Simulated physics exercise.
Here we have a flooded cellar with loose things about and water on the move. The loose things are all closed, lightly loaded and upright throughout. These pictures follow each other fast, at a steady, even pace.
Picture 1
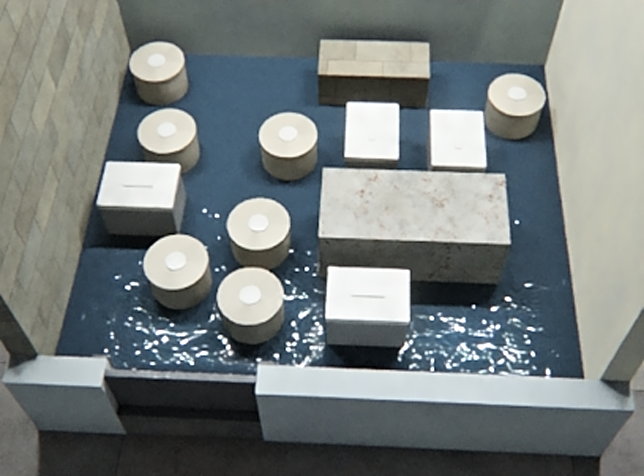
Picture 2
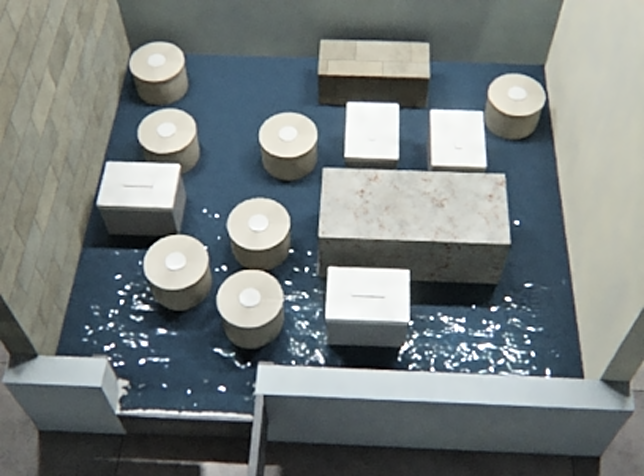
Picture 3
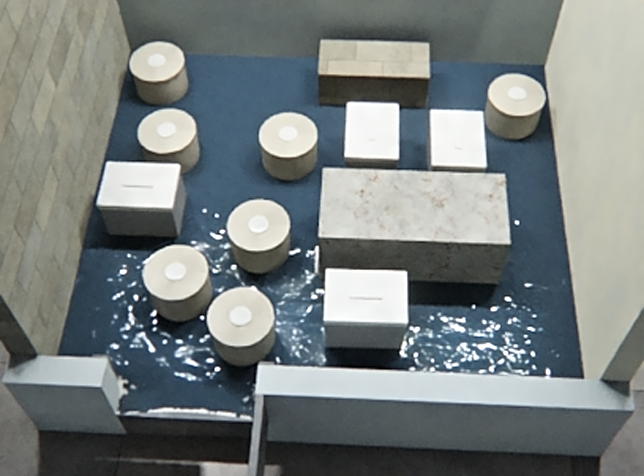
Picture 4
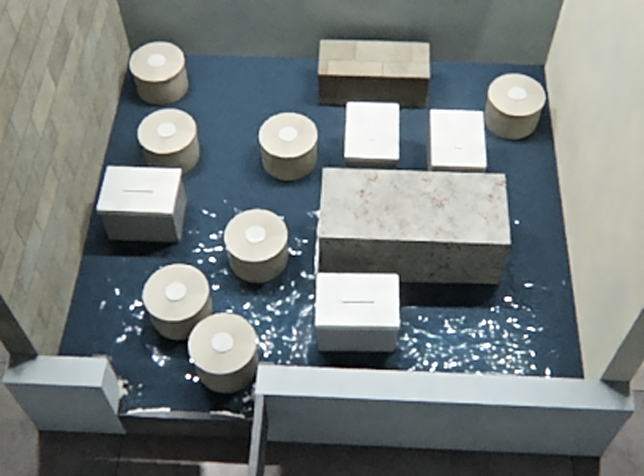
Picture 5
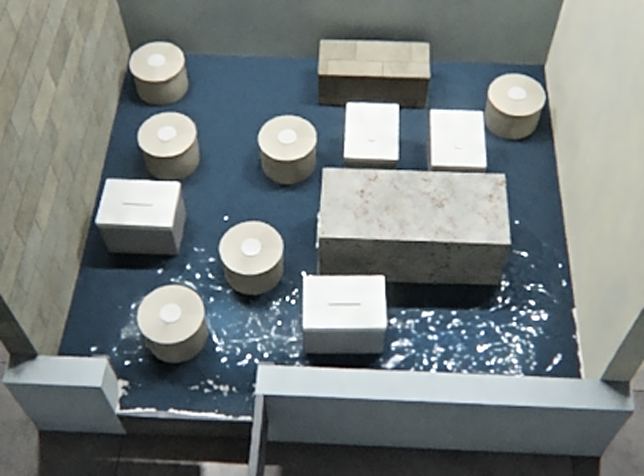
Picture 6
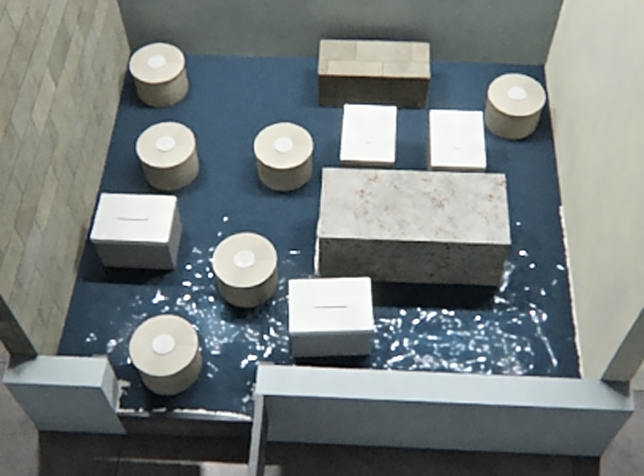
A pale round tub drifted toward the gap in the front wall of a flooded room and disappeared from view, while another round tub and a white box slid slowly forward and left behind it.
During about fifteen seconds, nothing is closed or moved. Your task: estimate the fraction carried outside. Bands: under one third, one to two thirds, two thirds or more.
Two thirds and up.
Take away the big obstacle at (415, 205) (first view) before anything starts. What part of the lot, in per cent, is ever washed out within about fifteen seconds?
Roughly 60 in a hundred.
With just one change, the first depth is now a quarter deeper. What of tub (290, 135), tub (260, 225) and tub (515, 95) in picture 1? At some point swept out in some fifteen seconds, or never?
Outcomes, first to last: Departed, departed, kept back.
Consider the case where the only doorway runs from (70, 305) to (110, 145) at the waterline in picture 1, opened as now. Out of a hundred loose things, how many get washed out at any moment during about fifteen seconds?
90 per cent.
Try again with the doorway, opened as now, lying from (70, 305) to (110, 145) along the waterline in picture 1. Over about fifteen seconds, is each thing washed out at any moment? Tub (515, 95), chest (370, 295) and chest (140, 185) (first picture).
Outcome for each, in the order asked: Not flushed / flushed / flushed.
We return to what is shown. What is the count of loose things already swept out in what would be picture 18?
5.
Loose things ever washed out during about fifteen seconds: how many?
My count comes to 8.
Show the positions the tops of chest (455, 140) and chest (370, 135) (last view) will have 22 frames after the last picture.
Near (390, 160) and (195, 341).
A moment on, 2 of 11 are out; 9 afloat.
Next, 5 of 11 are out; 6 afloat.
Later, 7 of 11 are out; 4 afloat.
In the end, 8 of 11 are out; 3 afloat.
